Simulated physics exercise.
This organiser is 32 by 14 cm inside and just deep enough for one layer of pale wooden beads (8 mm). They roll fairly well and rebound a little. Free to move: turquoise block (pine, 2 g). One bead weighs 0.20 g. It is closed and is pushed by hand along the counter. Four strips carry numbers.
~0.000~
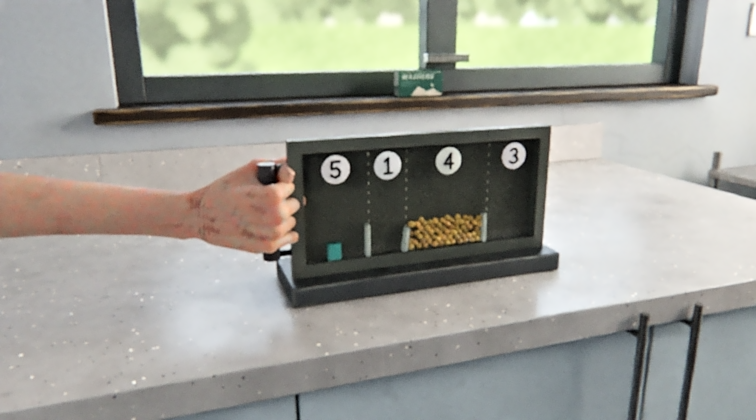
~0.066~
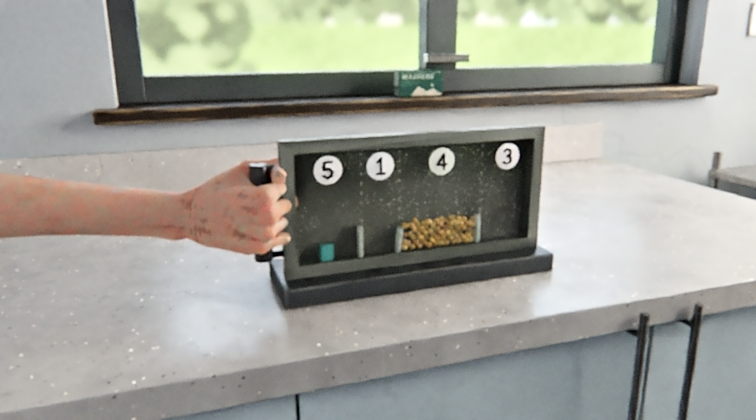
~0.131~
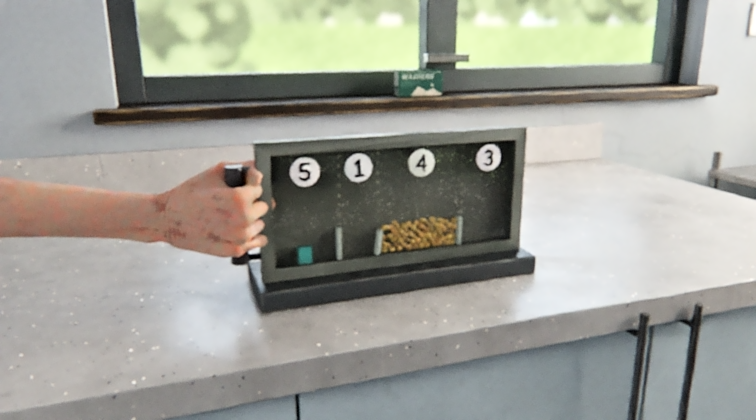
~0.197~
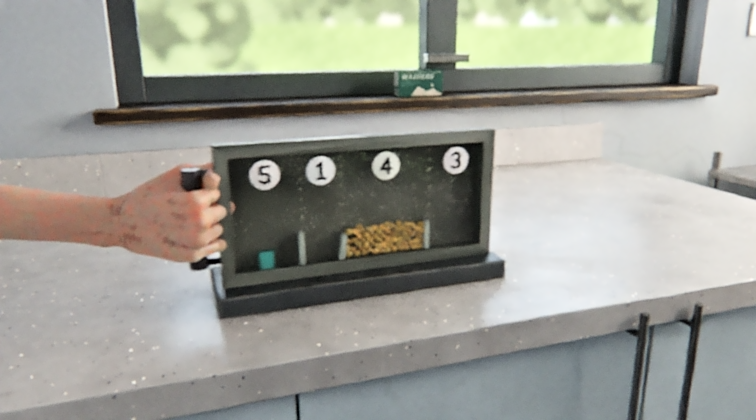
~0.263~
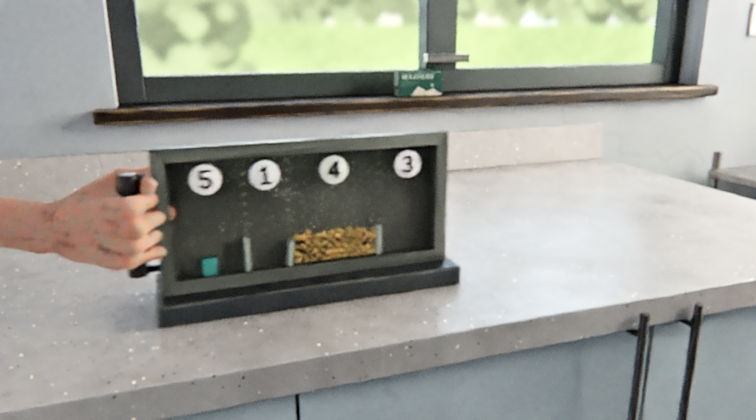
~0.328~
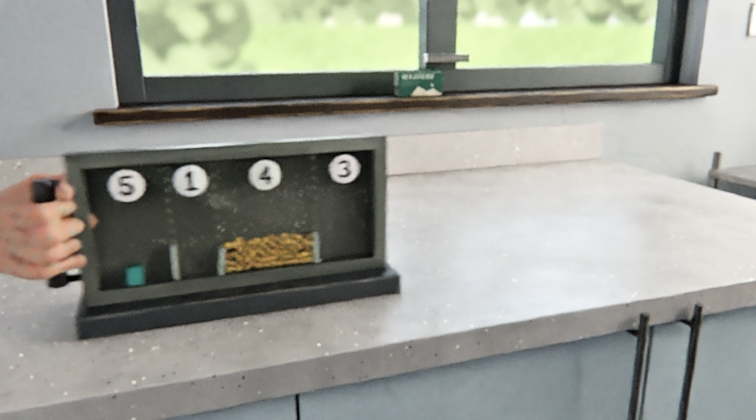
A hand slides a dark case holding small beads leftward along the pale counter.
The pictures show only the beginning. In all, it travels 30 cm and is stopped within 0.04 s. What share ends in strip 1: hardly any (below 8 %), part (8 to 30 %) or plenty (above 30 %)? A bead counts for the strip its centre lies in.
No. 1: Part.
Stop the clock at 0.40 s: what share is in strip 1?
About 0 per cent.
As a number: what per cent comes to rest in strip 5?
Roughly 5 per cent.
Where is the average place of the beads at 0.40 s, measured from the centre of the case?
Some 2 cm right and 5 cm below.
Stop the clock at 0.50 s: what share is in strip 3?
About 0 per cent.
After 0.40 s, it is 30 cm to the left; the beads' middle is 2 cm right of and 5 cm below the centre; no. 4, 100 %.
After 0.50 s, it is 30 cm to the left; the beads' middle is in line with and 4 cm below the centre; no. 1, 15 %, no. 4, 80 %, no. 5, 5 %.
After 0.65 s, it is 30 cm to the left; the beads' middle is in line with and 5 cm below the centre; no. 1, 20 %, no. 4, 75 %, no. 5, 5 %.
At rest by 1.2 s, it is 30 cm to the left; no. 1, 20 %, no. 3, 0 %, no. 4, 75 %, no. 5, 5 %.
